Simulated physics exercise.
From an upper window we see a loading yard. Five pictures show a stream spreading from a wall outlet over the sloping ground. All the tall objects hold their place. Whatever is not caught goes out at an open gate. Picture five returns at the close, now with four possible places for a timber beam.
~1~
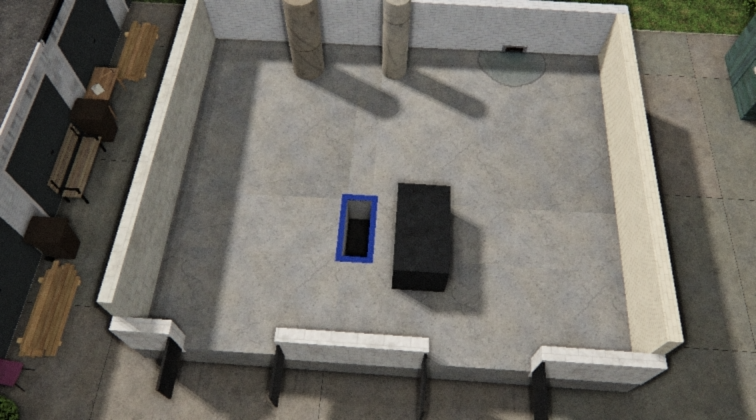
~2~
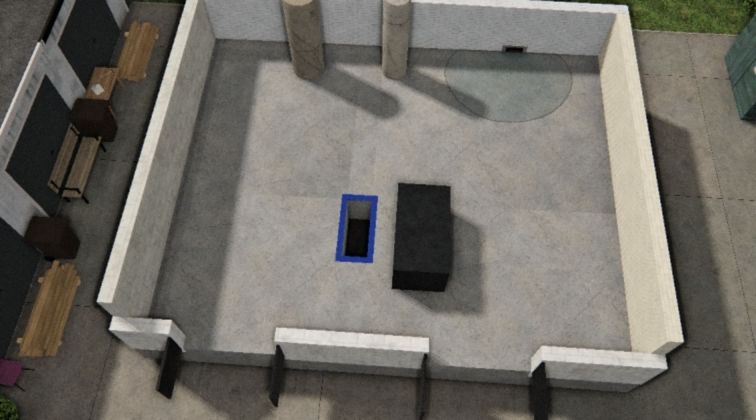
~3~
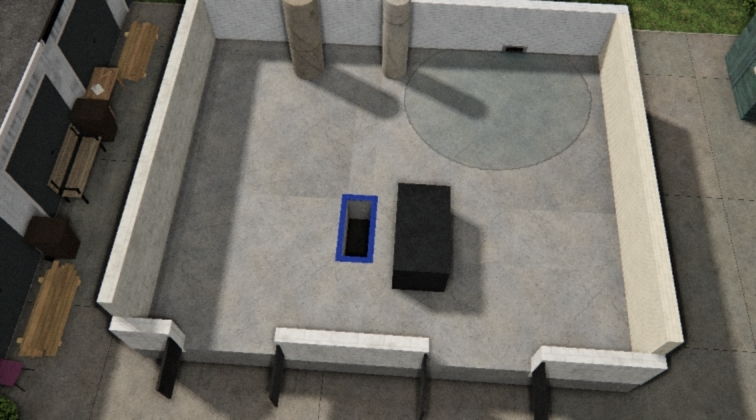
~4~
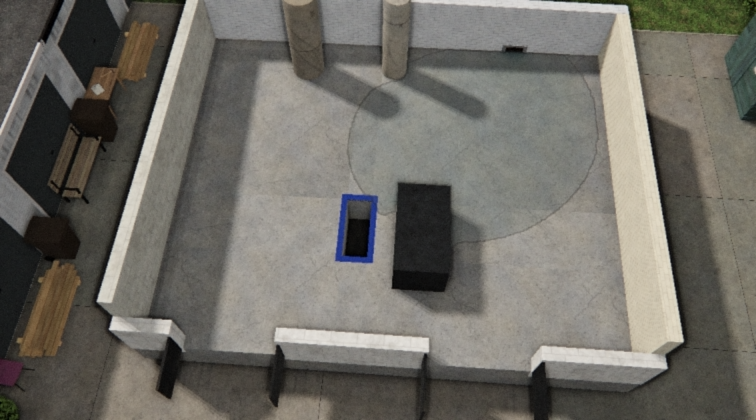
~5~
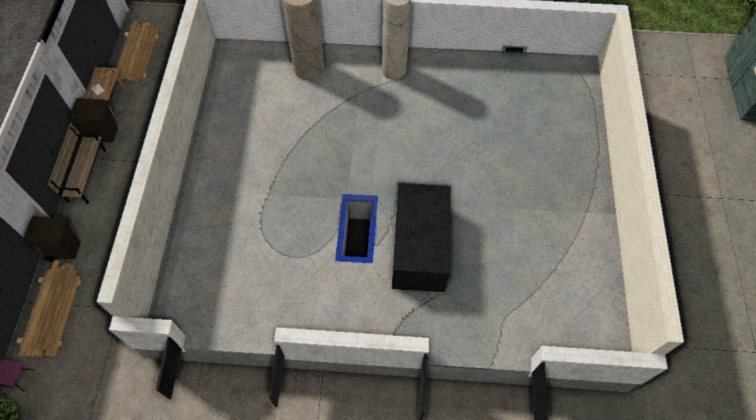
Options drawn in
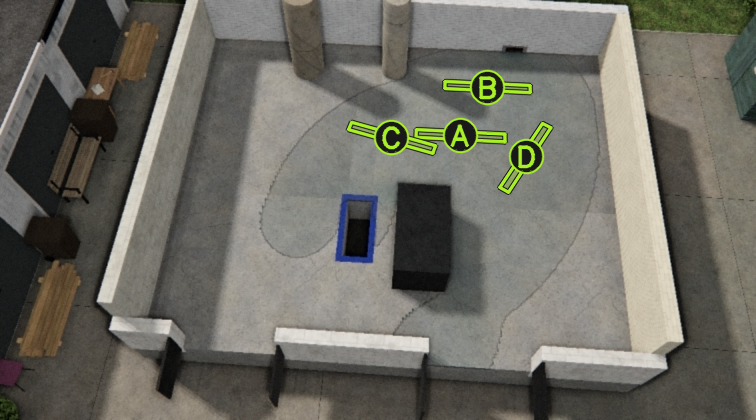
Walled loading yard seen from above, with shallow water spreading from the back wall around a black block and into a blue-edged pit.
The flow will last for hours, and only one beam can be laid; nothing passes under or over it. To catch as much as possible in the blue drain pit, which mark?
Use position D.
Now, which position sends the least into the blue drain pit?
It is A.
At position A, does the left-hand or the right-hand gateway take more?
The left one.
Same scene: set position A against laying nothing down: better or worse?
Worse.
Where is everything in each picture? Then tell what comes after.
Outfall at (514, 49); blue drain pit at (357, 228); open gate at (234, 339); open gate at (478, 355); water covers 2 % of the ground and shows as far out as (483, 69); blue drain pit still dry.
Water covers 7 % of the ground and shows as far out as (511, 120); blue drain pit still dry.
Water covers 17 % of the ground and shows as far out as (455, 157); blue drain pit still dry.
Water covers 31 % of the ground and shows as far out as (374, 201); blue drain pit still dry.
Water covers 46 % of the ground and shows as far out as (271, 235); blue drain pit taking water.
On the marked copy, A from (416, 133) to (504, 137); B from (444, 84) to (530, 89); C from (350, 125) to (434, 149); D from (504, 189) to (546, 125).
For position A, about 8 % of the stream runs into the blue drain pit, about 92 % out by the gates.
For position B, about 12 % of the stream runs into the blue drain pit, about 88 % out by the gates.
For position C, about 18 % of the stream runs into the blue drain pit, about 82 % out by the gates.
For position D, about 32 % of the stream runs into the blue drain pit, about 67 % out by the gates.
